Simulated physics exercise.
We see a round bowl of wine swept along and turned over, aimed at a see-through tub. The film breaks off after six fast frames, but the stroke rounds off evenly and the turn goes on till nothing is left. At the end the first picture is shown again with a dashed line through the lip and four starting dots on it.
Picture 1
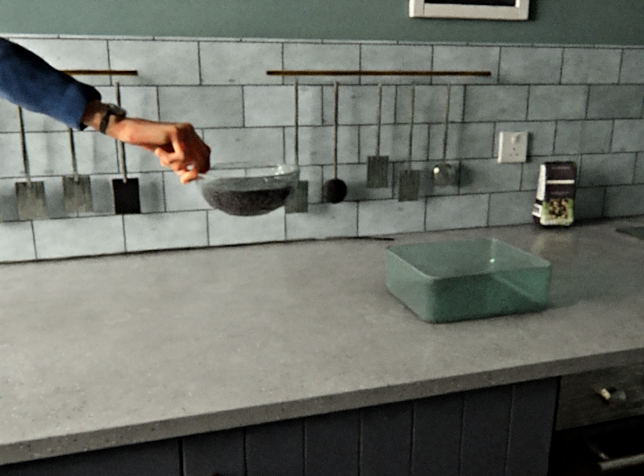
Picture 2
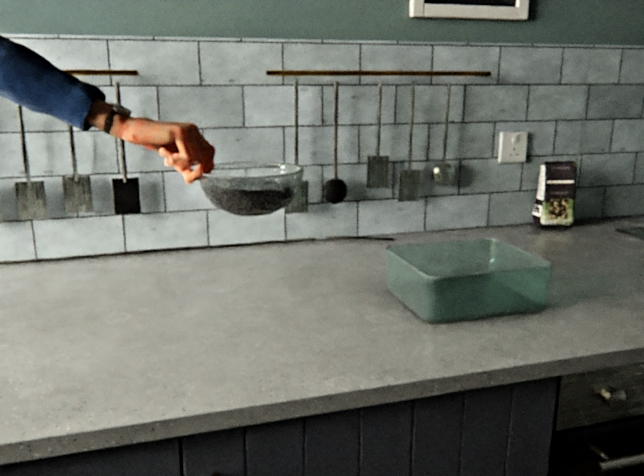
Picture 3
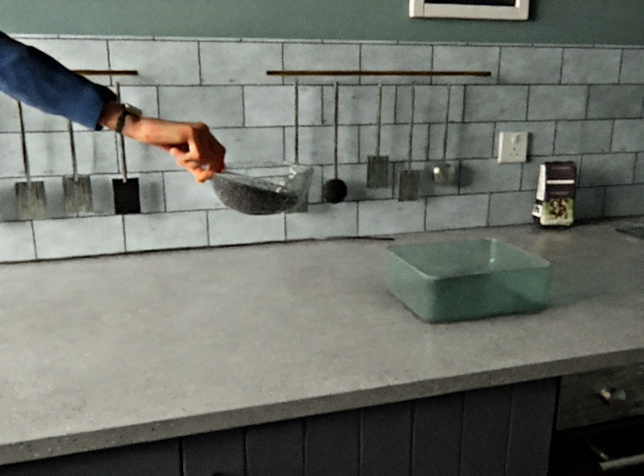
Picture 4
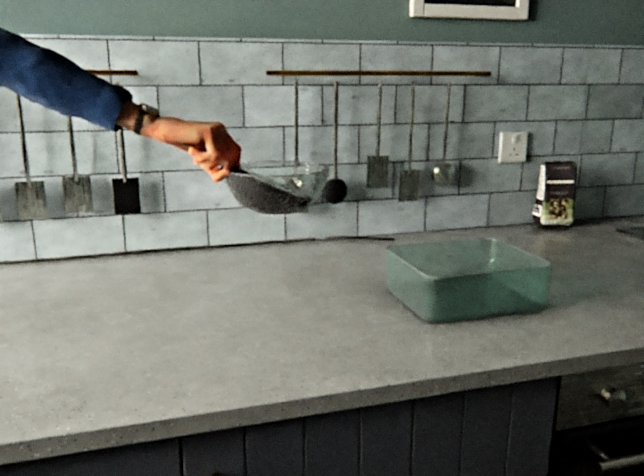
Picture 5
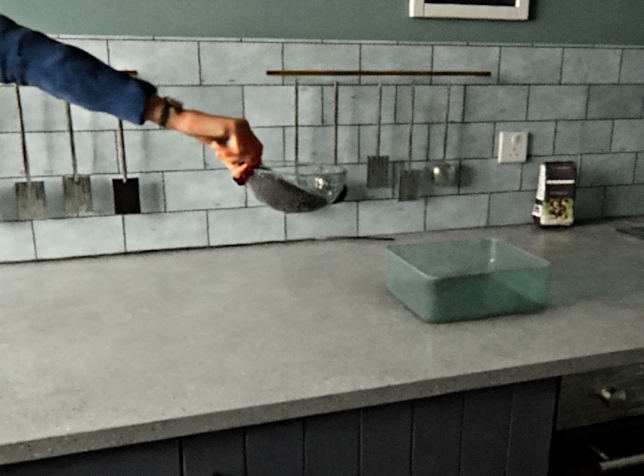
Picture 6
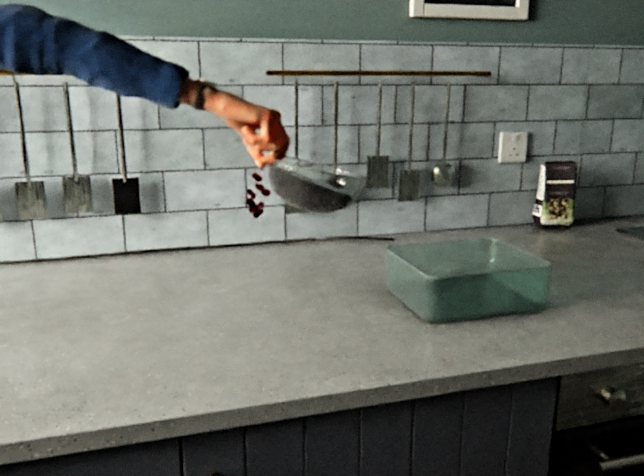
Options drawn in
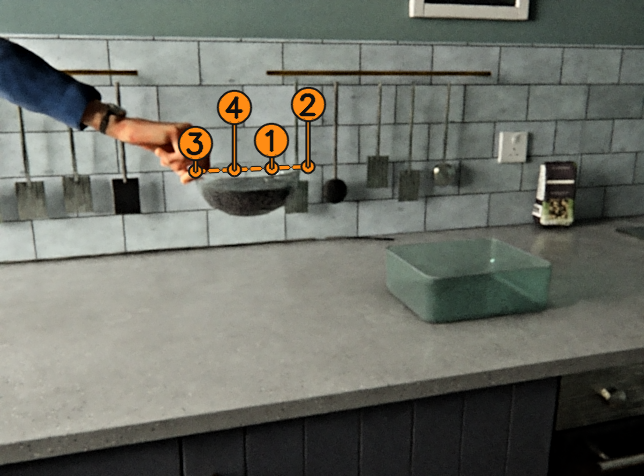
On a grey kitchen counter against a pale tiled wall hung with utensils, a see-through tub sits at the right. A hand reaching in from the left holds a round, clear bowl and carries it rightward above the counter, then tilts it slightly as dark red drops appear beneath the hand.
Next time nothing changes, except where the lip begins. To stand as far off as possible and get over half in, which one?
It is 1.
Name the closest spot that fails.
That is spot 4.
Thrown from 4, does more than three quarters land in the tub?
No.
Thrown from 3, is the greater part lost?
Yes, it does.
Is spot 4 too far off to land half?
Yes, that goes wrong.
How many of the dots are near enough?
Two of the four.
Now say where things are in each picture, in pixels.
Upright, lip at (297, 167); tub from (423, 322) to (544, 308); nothing has left yet.
Upright, lip at (300, 166); nothing has left yet.
Upright, lip at (310, 166); nothing has left yet.
Upright, lip at (324, 165); wine is over the rim, down to (224, 170).
Tipped about 4°, lip at (343, 168); wine is over the rim, down to (244, 182).
Tipped about 13°, lip at (363, 175); wine is over the rim, down to (254, 213).
On the marked copy, 1 at (271, 168); 2 at (308, 166); 3 at (195, 171); 4 at (234, 169).
For spot 1, about 64 % lands in the tub, 25 % falls short and 12 % goes beside or beyond.
For spot 2, about 73 % lands in the tub, 10 % falls short and 17 % goes beside or beyond.
For spot 3, about 1 % lands in the tub, 97 % falls short.
For spot 4, about 32 % lands in the tub, 62 % falls short and 5 % goes beside or beyond.
